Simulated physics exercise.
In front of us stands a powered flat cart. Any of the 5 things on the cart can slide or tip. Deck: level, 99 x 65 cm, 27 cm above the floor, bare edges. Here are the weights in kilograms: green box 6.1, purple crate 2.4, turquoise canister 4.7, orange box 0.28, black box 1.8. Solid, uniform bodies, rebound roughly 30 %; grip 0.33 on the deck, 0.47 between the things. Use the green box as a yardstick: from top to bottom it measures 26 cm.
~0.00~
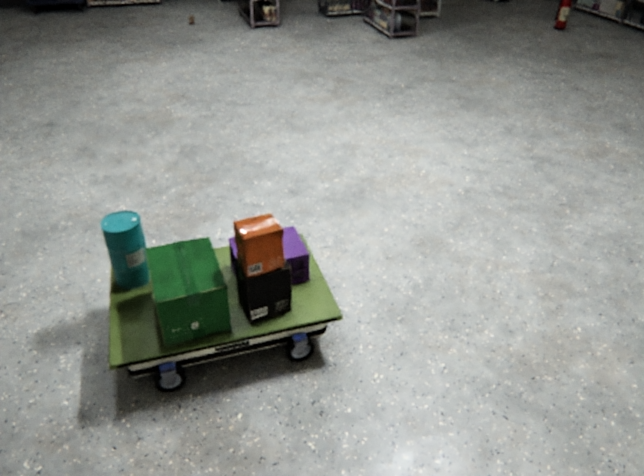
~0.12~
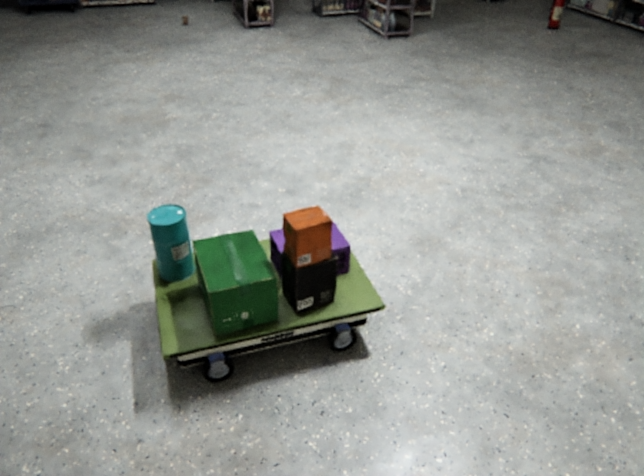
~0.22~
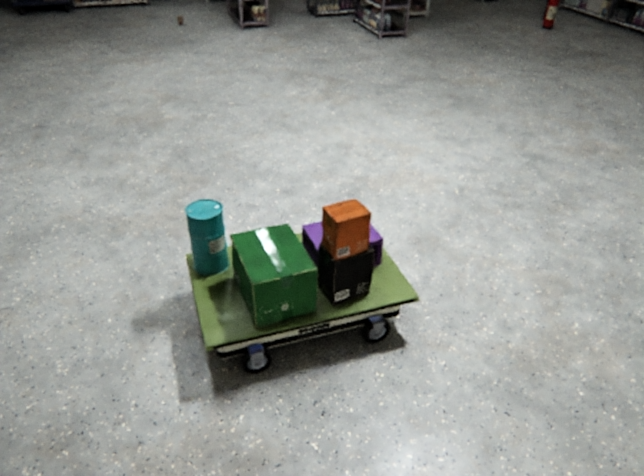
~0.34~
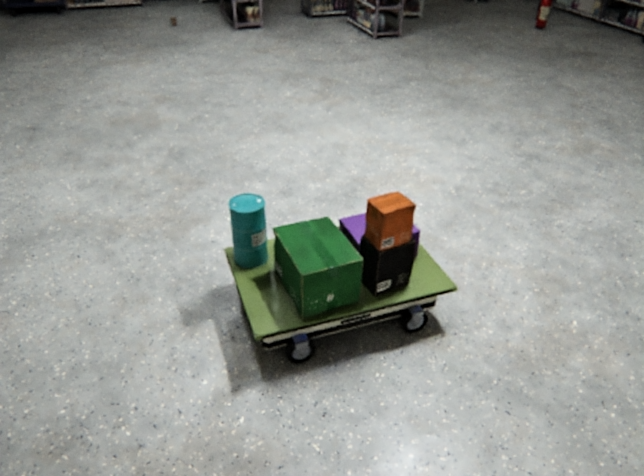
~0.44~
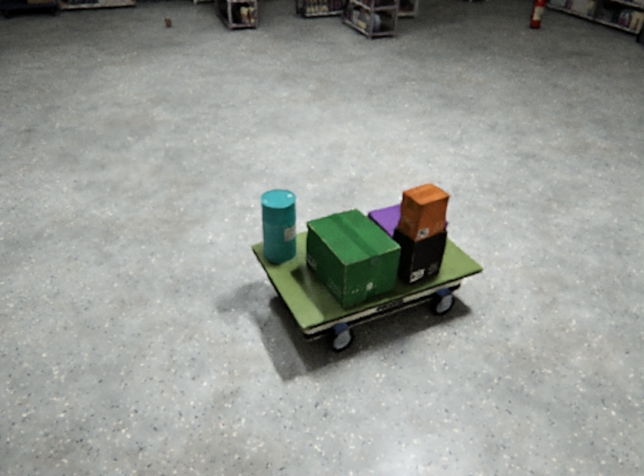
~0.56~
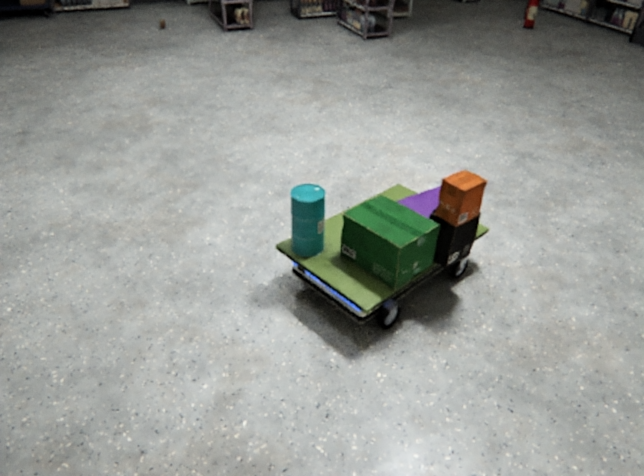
A flat cart carrying boxes and a turquoise canister rolls right, then turns away.
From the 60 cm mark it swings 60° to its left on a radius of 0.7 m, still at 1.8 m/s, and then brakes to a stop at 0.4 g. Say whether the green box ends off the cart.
Looks like the green box is lost overboard.
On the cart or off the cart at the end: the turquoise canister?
When everything stops, the turquoise canister is still in bounds.
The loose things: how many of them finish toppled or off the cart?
4 of them.
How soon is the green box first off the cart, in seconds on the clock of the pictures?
Roughly at the 0.9 s mark.
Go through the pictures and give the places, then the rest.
Cart has run 0 cm; green box (188, 289), in the first picture.
Cart has run 22 cm; orange box (307, 236); black box (309, 276), in the second picture.
Cart has run 40 cm; turquoise canister (208, 238), in the third picture.
Cart has run 61 cm; orange box (389, 221); black box (386, 260), in the fourth picture.
Cart has run 79 cm, turned 5°; turquoise canister (279, 226), in the fifth picture.
Cart has run 101 cm, turned 21°; green box (388, 240) slid 4 cm; orange box (461, 198) off the cart, in the sixth picture.
After 0.66 s, cart has run 119 cm, turned 36°; black box now off the cart; green box slid 10 cm near (413, 224); purple crate slid 32 cm.
After 0.86 s, cart has run 155 cm, turned 59°; purple crate now off the cart; green box slid 25 cm near (443, 192); turquoise canister slid 3 cm.
After 1.16 s, cart has run 196 cm, turned 60°; green box now off the cart; turquoise canister slid 4 cm.
After 1.36 s, cart has run 205 cm, turned 60°; turquoise canister slid 5 cm.
At rest (1.9 s), off the cart, green box, purple crate, orange box and black box; the last one in place, give or take 10 cm.
